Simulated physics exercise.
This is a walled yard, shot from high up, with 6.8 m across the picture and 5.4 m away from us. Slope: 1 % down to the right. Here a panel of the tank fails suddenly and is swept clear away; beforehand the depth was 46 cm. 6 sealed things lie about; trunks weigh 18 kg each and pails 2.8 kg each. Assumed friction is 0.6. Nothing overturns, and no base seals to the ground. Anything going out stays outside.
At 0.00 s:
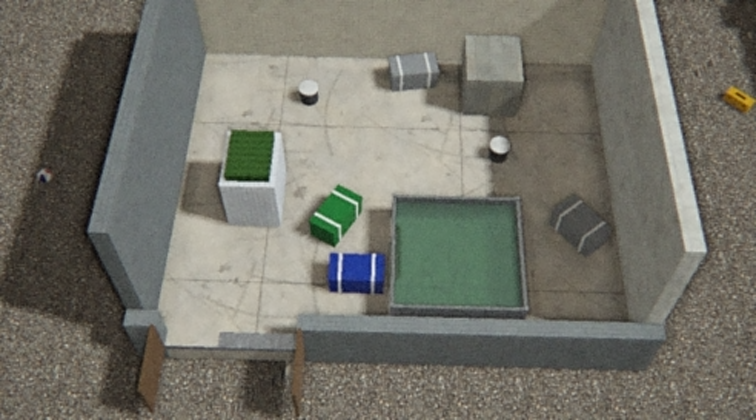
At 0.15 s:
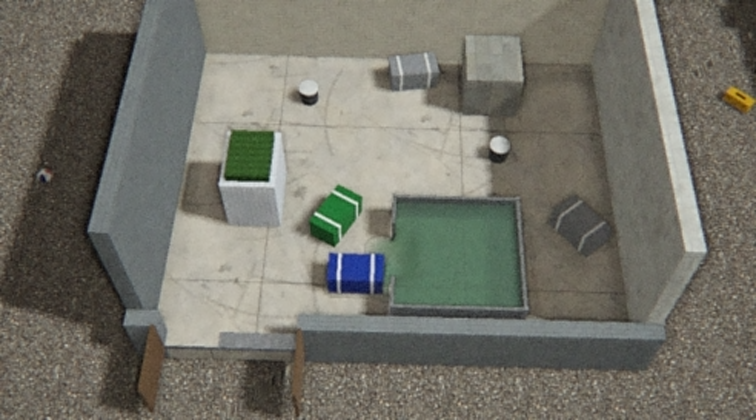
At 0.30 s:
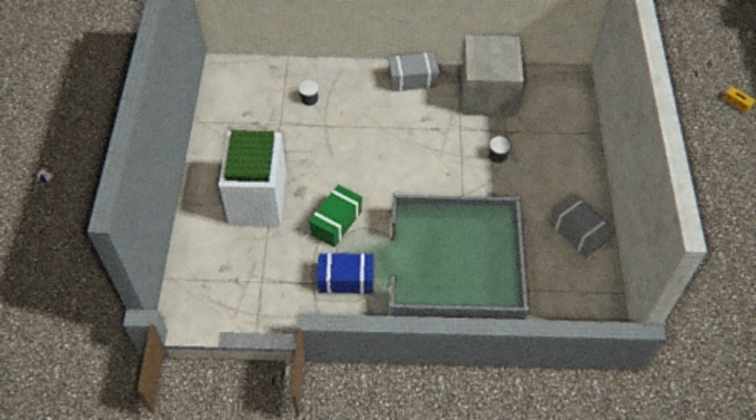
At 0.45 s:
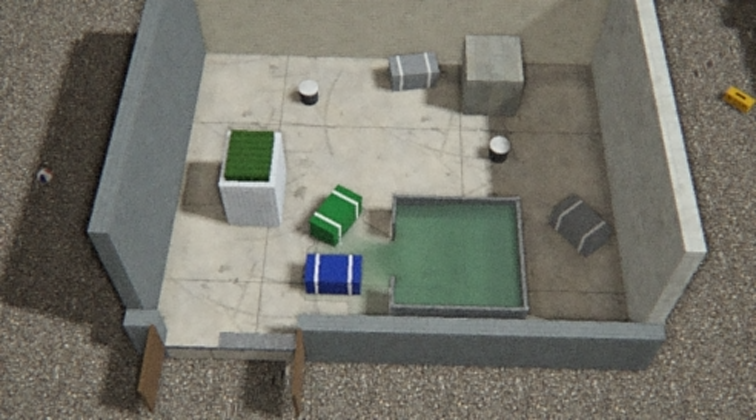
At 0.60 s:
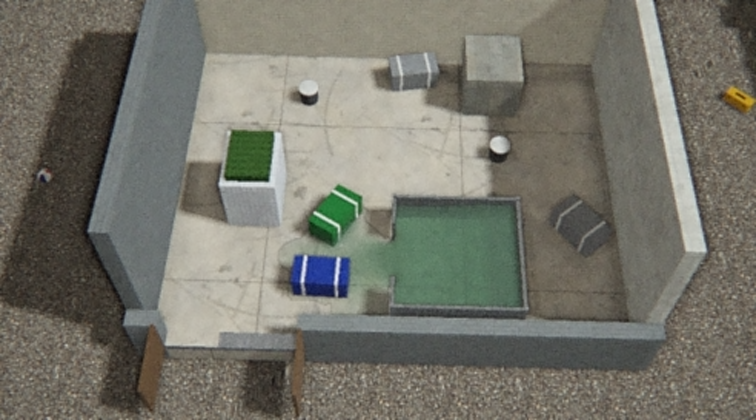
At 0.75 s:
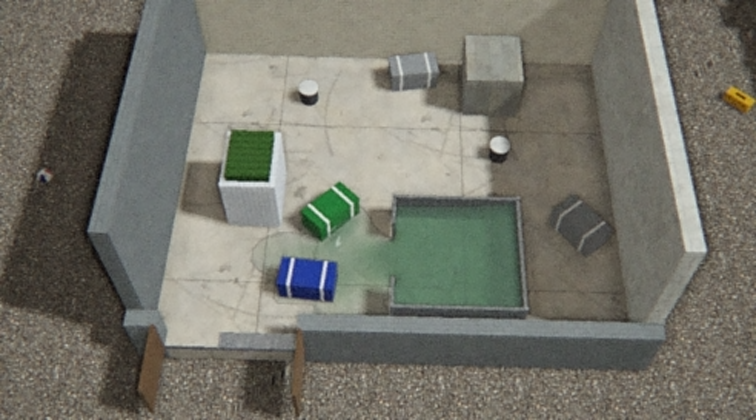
Green-tinted water pours through a gap that opens in the left side of a square tank in a walled yard, and the blue trunk beside it begins sliding left. The water spreads farther across the pale floor as the blue trunk keeps moving, and then the green trunk shifts slightly left and turns.
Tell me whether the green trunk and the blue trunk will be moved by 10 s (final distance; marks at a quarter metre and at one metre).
One by one: I'd say the green trunk goes a long distance; I'd say the blue trunk goes a long distance.
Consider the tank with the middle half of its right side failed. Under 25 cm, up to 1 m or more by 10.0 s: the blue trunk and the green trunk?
With that failure, the blue trunk keeps its spot, and the green trunk keeps its spot.
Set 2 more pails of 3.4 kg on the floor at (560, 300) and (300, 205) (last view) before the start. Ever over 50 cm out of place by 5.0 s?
So it goes behind the line, then across the line.
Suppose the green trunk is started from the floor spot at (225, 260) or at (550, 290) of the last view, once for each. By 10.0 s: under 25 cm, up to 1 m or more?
In turn: It travels far; it stays put.
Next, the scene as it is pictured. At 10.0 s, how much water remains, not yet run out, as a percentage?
Still held: Near 72 %.
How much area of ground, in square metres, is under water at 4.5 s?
Some 21 m2 of it.
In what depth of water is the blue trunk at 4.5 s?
Depth approx. 8 cm.
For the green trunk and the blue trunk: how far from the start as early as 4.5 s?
About 200 and 250 cm.
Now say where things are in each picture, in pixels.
In the first picture, the green trunk at (336, 209) rests on the ground; the blue trunk at (356, 267) rests on the ground; 3.2 m2 under water; 0 of 6 have shifted.
In the second picture, the green trunk at (336, 209) rests on the ground; the blue trunk at (356, 267), on the bottom; 3.5 m2 under water; 0 of 6 have shifted.
In the third picture, the green trunk at (336, 209), on the bottom; the blue trunk at (345, 267) rests on the ground, 16 cm from its start; 4.0 m2 under water; 1 of 6 have shifted.
In the fourth picture, the green trunk at (336, 209), on the bottom; the blue trunk at (333, 268), on the bottom, 33 cm from its start; 4.6 m2 under water; 1 of 6 have shifted.
In the fifth picture, the green trunk at (335, 208), on the bottom; the blue trunk at (320, 270) rests on the ground, 52 cm from its start; 5.3 m2 under water; 1 of 6 have shifted.
In the sixth picture, the green trunk at (330, 204) rests on the ground, 12 cm from its start; the blue trunk at (307, 273), on the bottom, 72 cm from its start; 6.0 m2 under water; 2 of 6 have shifted.
After 2.0 s the green trunk is near (319, 148), 1.2 m from its start, aground; the blue trunk is near (191, 313), 2.4 m from its start, aground; 0 of 6 are out; 0 afloat.
After 4.5 s the green trunk is near (339, 104), 2.1 m from its start, aground; the blue trunk is near (205, 322), 2.3 m from its start, afloat; 0 of 6 are out; 1 afloat.
After 7.0 s the green trunk is near (339, 104), 2.1 m from its start, aground; the blue trunk is near (206, 323), 2.3 m from its start, afloat; 0 of 6 are out; 1 afloat.
After 10.0 s the green trunk is near (339, 104), 2.1 m from its start, aground; the blue trunk has gone out; 1 of 6 are out; 0 afloat.
